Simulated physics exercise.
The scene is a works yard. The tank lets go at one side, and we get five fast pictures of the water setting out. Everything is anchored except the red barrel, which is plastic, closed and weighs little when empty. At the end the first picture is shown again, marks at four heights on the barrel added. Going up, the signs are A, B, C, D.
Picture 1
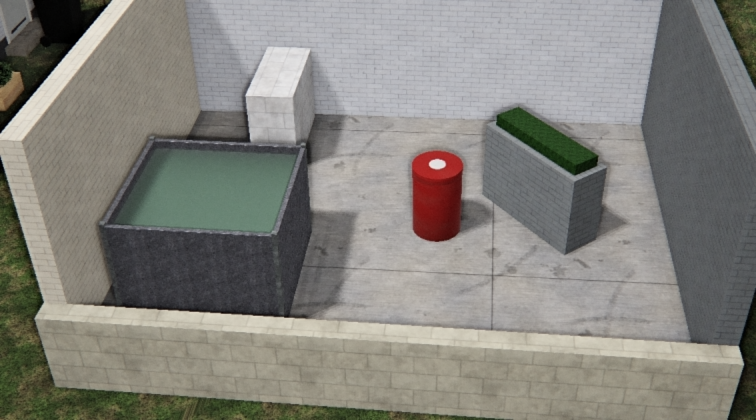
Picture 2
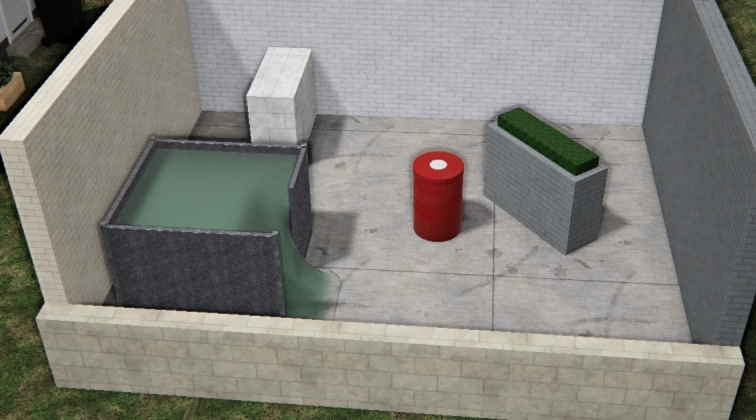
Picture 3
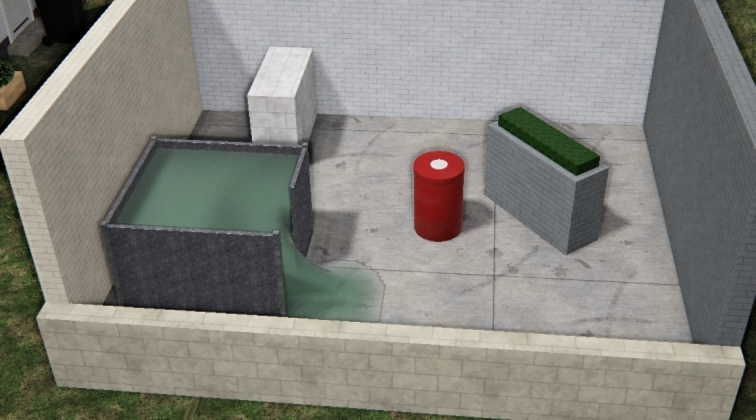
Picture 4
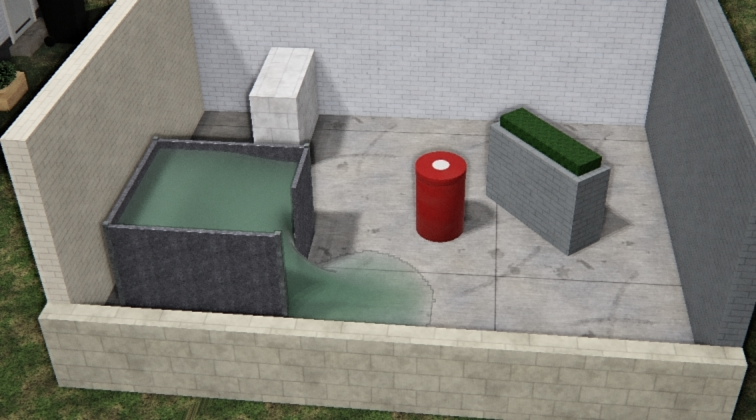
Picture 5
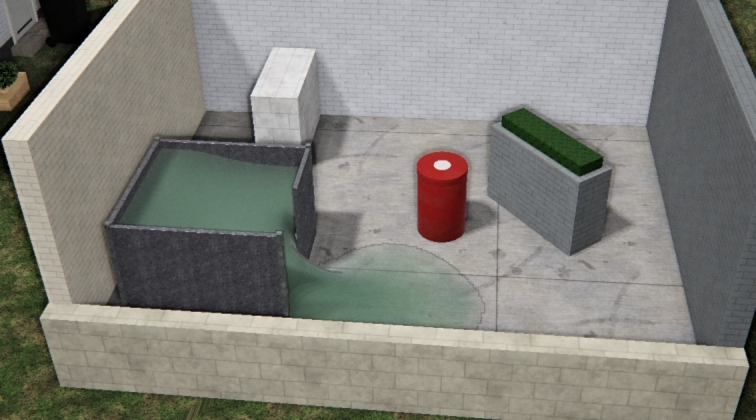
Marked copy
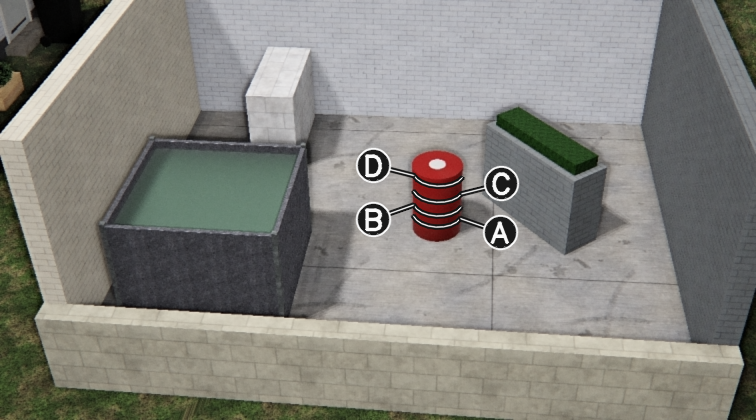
The clip opens on a walled yard with a dark tank full of greenish water at left, a red barrel near the middle and a hedge-topped planter at right. Part of the tank's right side is then open, and water pours out, spreading rightward across the concrete in a widening pool.
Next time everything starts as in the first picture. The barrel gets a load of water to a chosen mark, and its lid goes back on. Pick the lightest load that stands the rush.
A is the one.
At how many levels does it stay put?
All four.
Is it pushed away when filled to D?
No, that is safe.
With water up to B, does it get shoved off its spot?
No, that is safe.
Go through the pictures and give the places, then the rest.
Lid of the red barrel at (438, 164); tank full, its middle at (210, 190).
Water covers 2 % of the ground and is seen nearest the barrel at (322, 271).
Water covers 4 % of the ground and is seen nearest the barrel at (373, 276).
Water covers 8 % of the ground and is seen nearest the barrel at (405, 267).
Lid of the red barrel at (443, 165); water covers 12 % of the ground and is seen nearest the barrel at (419, 253).
On the marked copy, A at (435, 227); B at (436, 216); C at (436, 202); D at (437, 186); from the bottom up A, B, C, D.
For line A, it does not move.
For line B, it does not move.
For line C, it does not move.
For line D, it does not move.
